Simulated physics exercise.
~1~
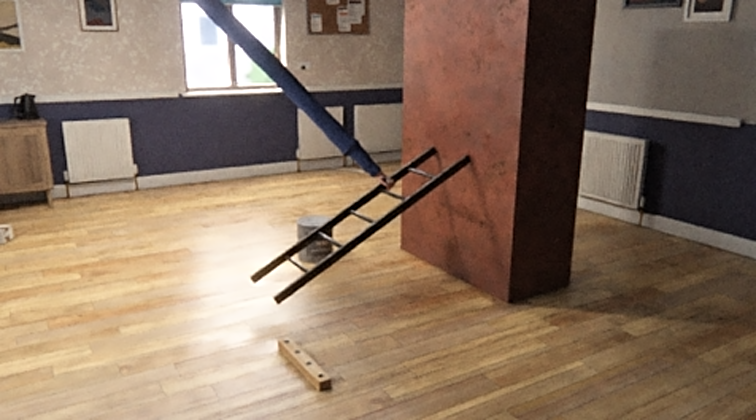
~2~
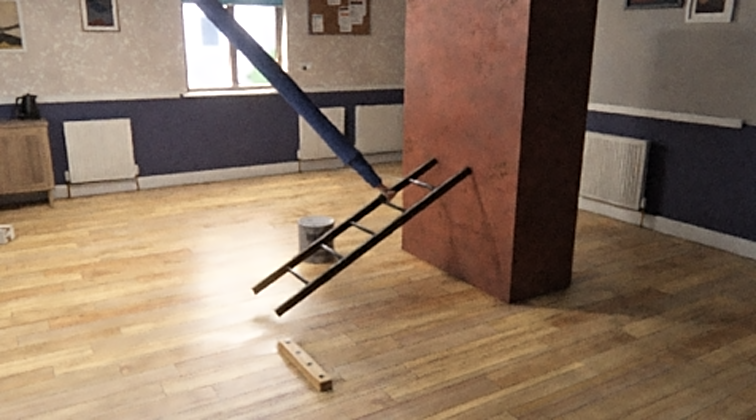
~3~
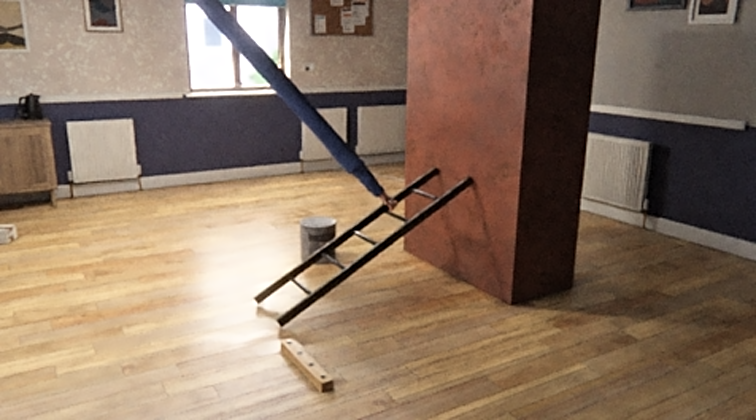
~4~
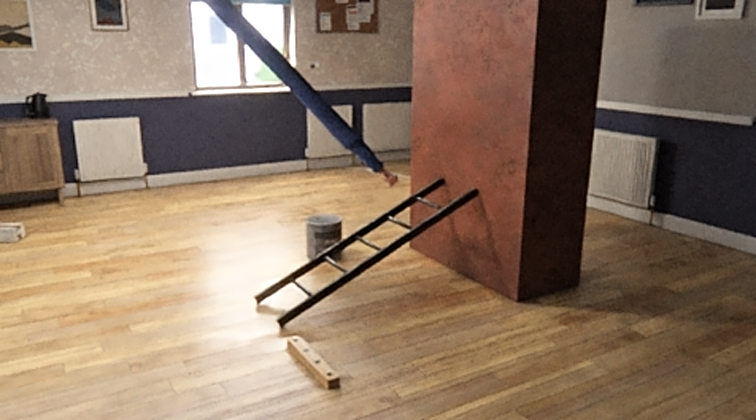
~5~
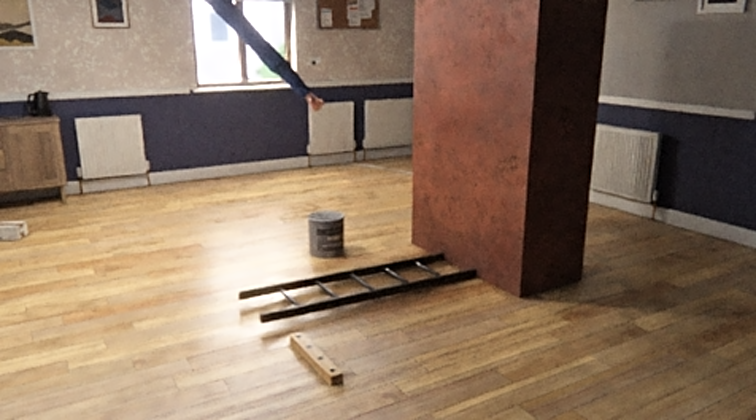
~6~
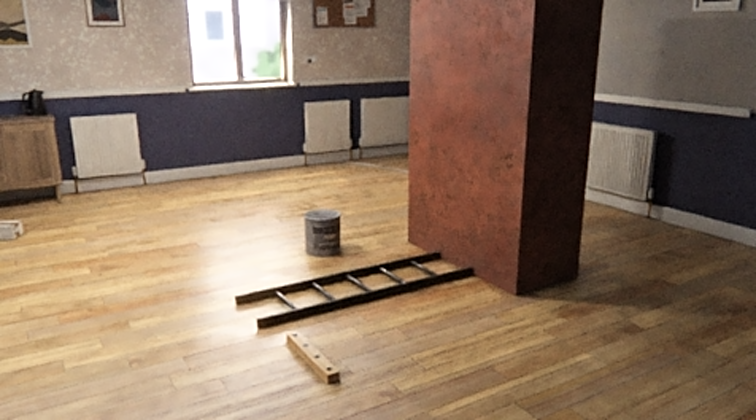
A black ladder-like rack leans at a slant against a reddish-brown pillar in a room with a pale wooden floor, seen from slightly above by a gently swaying camera. A grey pail stands behind it, and a wooden batten lies on the floor in front. A blue-sleeved arm reaching from the upper left holds the rack and lowers its feet to the floor. The hand lets go and draws back, and the rack slides down and drops flat. It ends lying still at the pillar's base, with the pail and batten unmoved.
